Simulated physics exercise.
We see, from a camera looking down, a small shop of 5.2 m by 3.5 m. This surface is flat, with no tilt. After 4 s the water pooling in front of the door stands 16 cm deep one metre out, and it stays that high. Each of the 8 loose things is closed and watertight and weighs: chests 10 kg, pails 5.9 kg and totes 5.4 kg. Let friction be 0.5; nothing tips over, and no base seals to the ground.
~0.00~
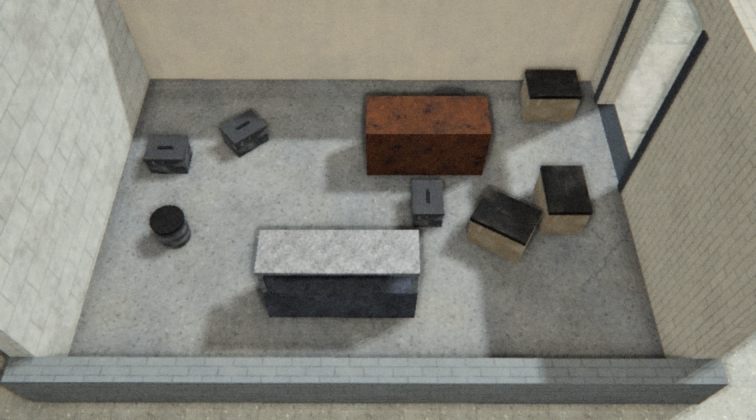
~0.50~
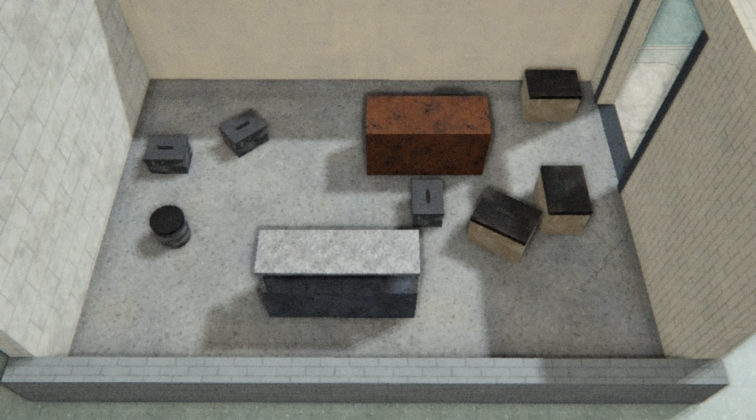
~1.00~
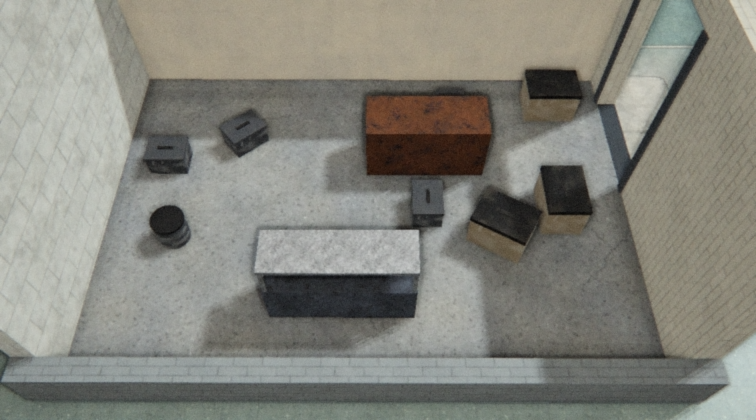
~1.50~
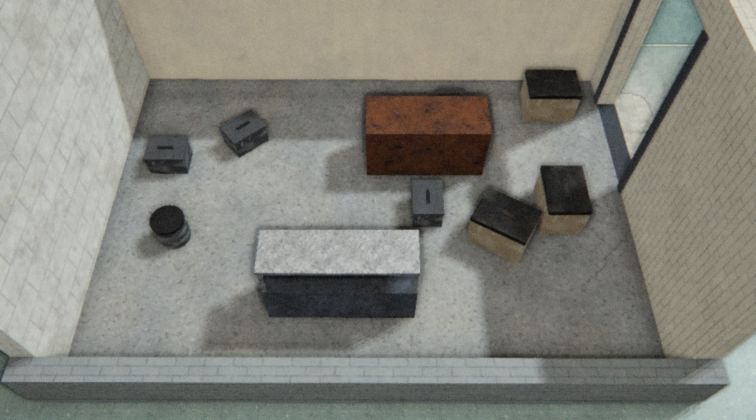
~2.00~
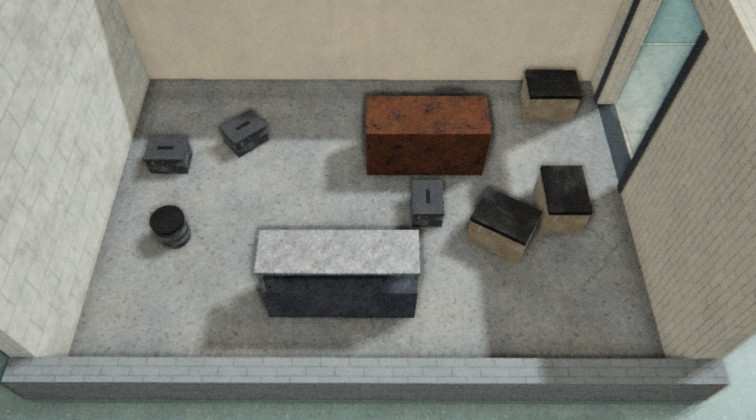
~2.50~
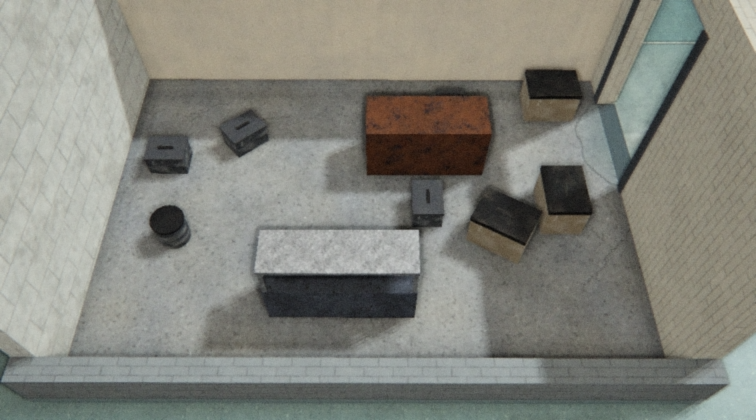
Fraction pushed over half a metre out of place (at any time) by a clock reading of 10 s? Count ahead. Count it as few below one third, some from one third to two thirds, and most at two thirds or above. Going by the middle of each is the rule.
Some.
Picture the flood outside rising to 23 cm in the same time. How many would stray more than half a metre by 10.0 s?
Then the count would be 7.
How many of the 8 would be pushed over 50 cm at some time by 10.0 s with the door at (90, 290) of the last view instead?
That gives 1 of them.
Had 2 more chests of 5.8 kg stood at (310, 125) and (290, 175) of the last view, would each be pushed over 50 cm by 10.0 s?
Taking them in order, the first is above the threshold and the second is above the threshold.
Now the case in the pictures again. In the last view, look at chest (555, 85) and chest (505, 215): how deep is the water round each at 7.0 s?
Roughly 5 and 3 cm.
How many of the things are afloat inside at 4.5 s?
The number is 0.
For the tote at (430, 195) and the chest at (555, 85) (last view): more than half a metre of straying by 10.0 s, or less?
Listed as asked: Outside the limit and outside the limit.
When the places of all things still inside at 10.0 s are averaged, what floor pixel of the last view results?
I'd put it close to (284, 189) in the last view.
After 3.5 s 0 of 8 are over 50 cm from their spots; 0 afloat.
After 4.5 s 0 of 8 are over 50 cm from their spots; 0 afloat.
After 7.0 s 3 of 8 are over 50 cm from their spots; 1 afloat.
After 10.0 s 3 of 8 are over 50 cm from their spots, and 3 have been at some point; 3 afloat.
